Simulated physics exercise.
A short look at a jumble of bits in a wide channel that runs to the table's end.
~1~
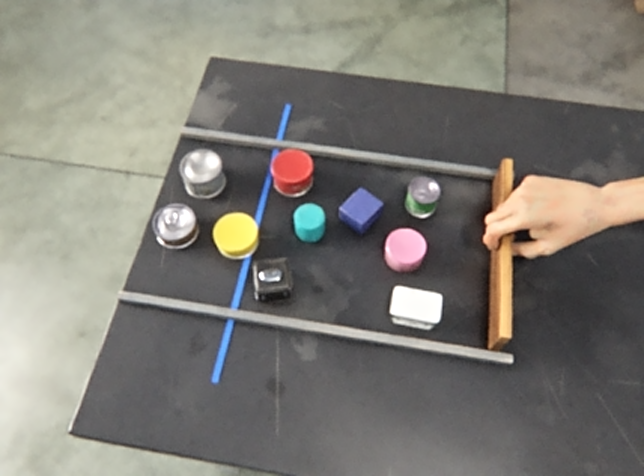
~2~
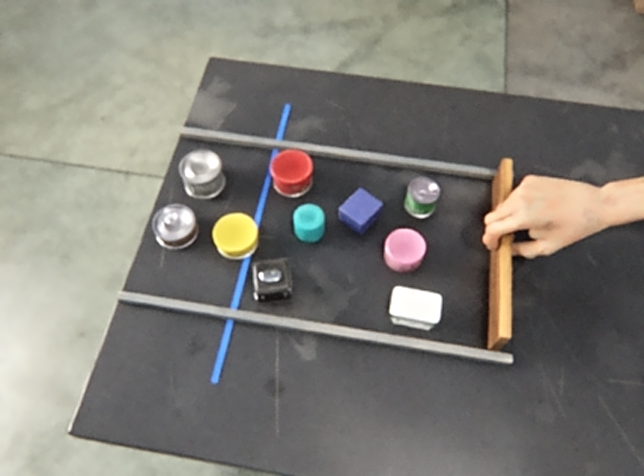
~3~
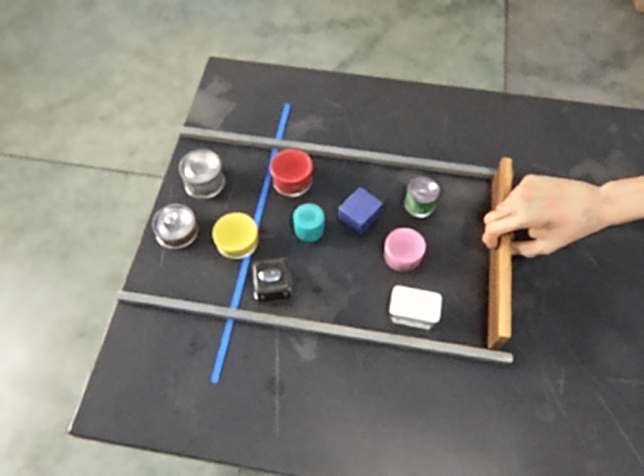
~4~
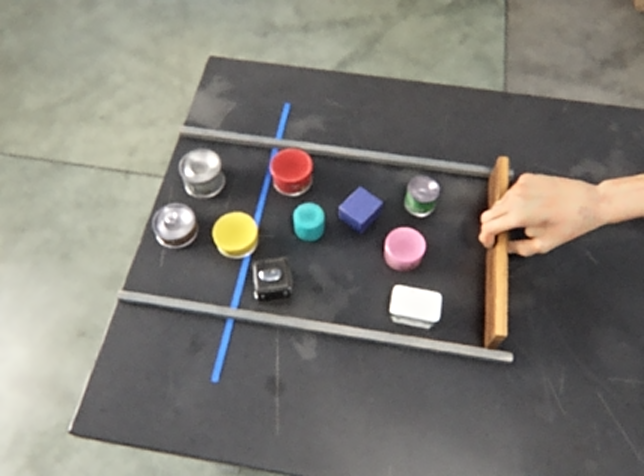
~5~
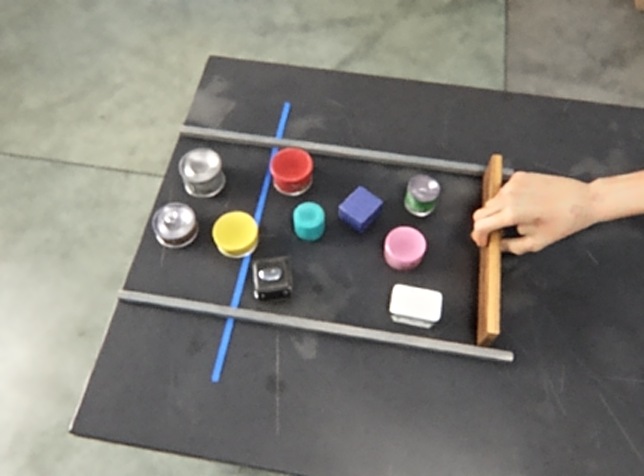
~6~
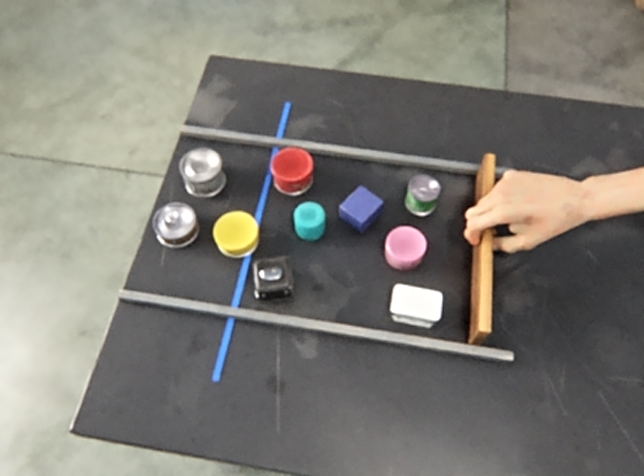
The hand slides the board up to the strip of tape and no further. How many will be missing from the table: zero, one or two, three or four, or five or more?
The number that fall off is zero.
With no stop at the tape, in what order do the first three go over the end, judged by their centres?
They are the brown tin, the black case, the yellow tin.
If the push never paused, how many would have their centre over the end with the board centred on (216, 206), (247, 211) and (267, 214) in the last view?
It would be 1, 0 and 0.
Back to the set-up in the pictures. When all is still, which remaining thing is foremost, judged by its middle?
The brown tin ends nearest.
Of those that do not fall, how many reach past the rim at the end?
1 of them.
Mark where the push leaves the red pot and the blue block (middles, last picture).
The red pot stops around (227, 151); the blue block around (241, 191).
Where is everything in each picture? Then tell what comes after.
The first frame shows brown tin (176, 226); grey tin (203, 174); yellow tin (237, 236); board (501, 250); tape (257, 224).
The second frame shows grey tin (203, 175); green tin (422, 198).
The third frame shows yellow tin (236, 236); red pot (292, 173).
The fourth frame shows brown tin (176, 226); board (497, 248).
The fifth frame shows grey tin (203, 173); pink tub (404, 249).
The sixth frame shows brown tin (176, 225); grey tin (203, 173); yellow tin (237, 235); board (483, 245); tape (257, 223).
A little later, none off yet; brown tin at rest near (176, 225); grey tin at rest near (203, 173); yellow tin at rest near (237, 235).
When it is over, the number that fall off is zero.
